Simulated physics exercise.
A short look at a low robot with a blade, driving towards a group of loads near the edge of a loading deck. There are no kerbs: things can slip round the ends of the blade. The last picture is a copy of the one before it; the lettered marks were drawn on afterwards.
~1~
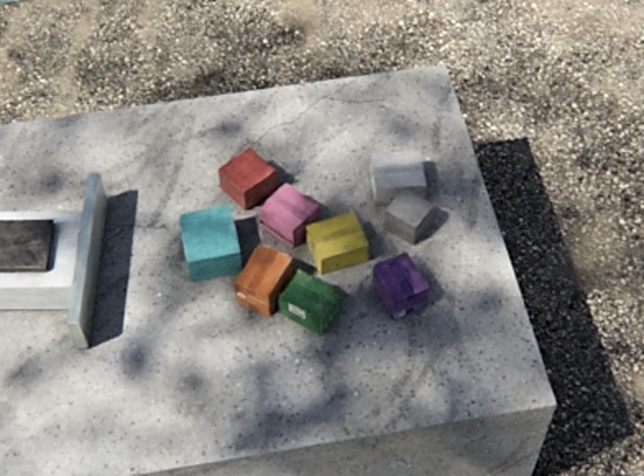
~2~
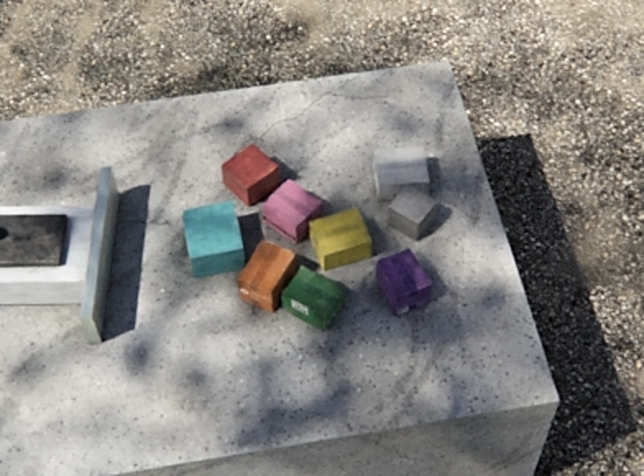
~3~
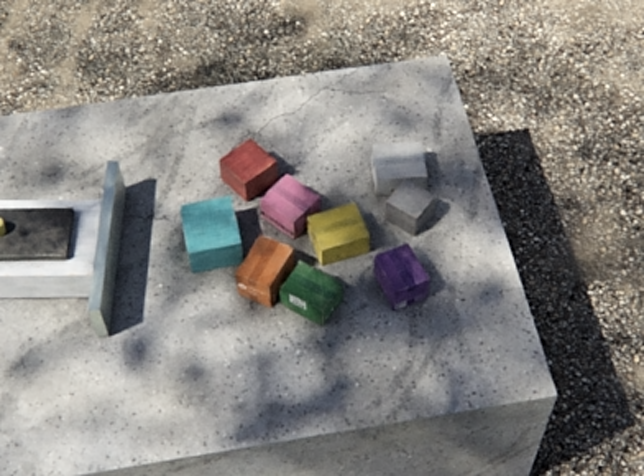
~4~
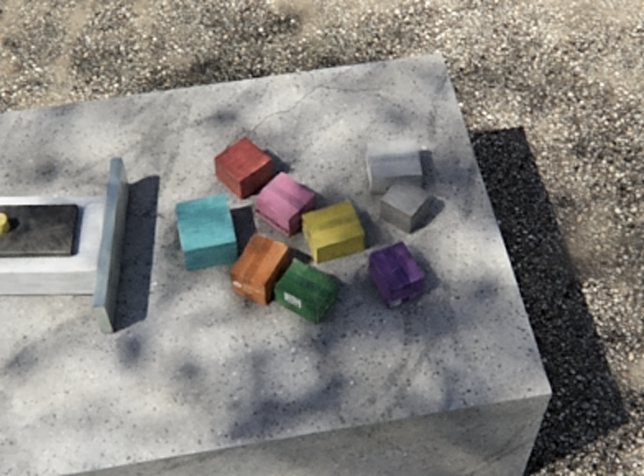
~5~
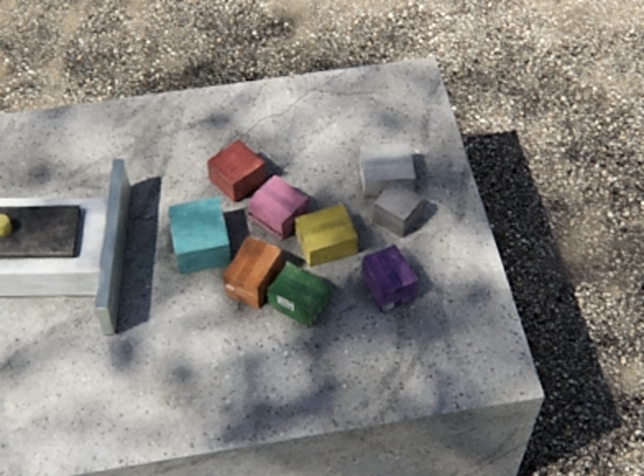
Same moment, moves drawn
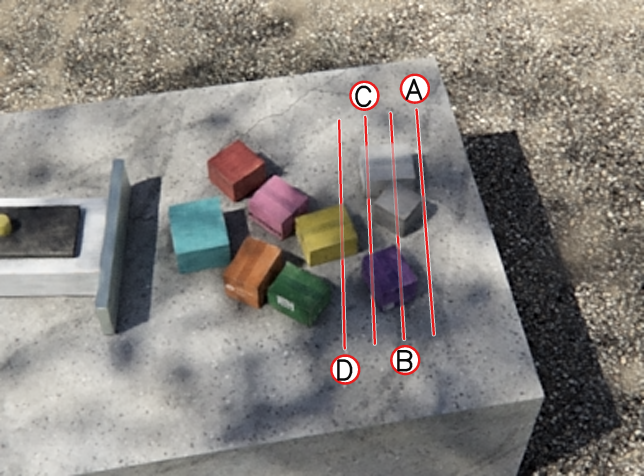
Low robot with an upright blade creeping rightwards across a grey slab towards a cluster of motionless coloured boxes, without touching them.
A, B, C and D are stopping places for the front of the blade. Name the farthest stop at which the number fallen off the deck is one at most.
B.
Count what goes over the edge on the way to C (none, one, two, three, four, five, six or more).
In all, none.
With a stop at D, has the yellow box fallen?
By then, no.
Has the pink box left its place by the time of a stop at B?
Yes.
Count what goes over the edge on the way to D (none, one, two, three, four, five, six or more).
The count is none.
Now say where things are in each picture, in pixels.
Pink box (290, 215); red crate (248, 179); white box (398, 178), in the first frame.
Robot (27, 239); green parcel (314, 299), in the second frame.
Robot (35, 233); turquoise crate (211, 234), in the third frame.
Robot (39, 229); orange box (261, 269), in the fourth frame.
Robot (41, 231); pink box (279, 208); red crate (237, 171); white box (387, 171), in the fifth frame.
On the marked copy, A at (425, 214); B at (397, 218); C at (370, 222); D at (342, 226).
With B. Early on, robot (145, 216); green parcel (308, 303); red crate (254, 172).
Further on, robot (248, 201); grey crate (431, 203); white box (412, 155).
At the end, robot (326, 190); grey crate over the edge; white box (450, 130); one fallen.
As for the rest, A drops four; C is within the limit but short; D is within the limit but short.
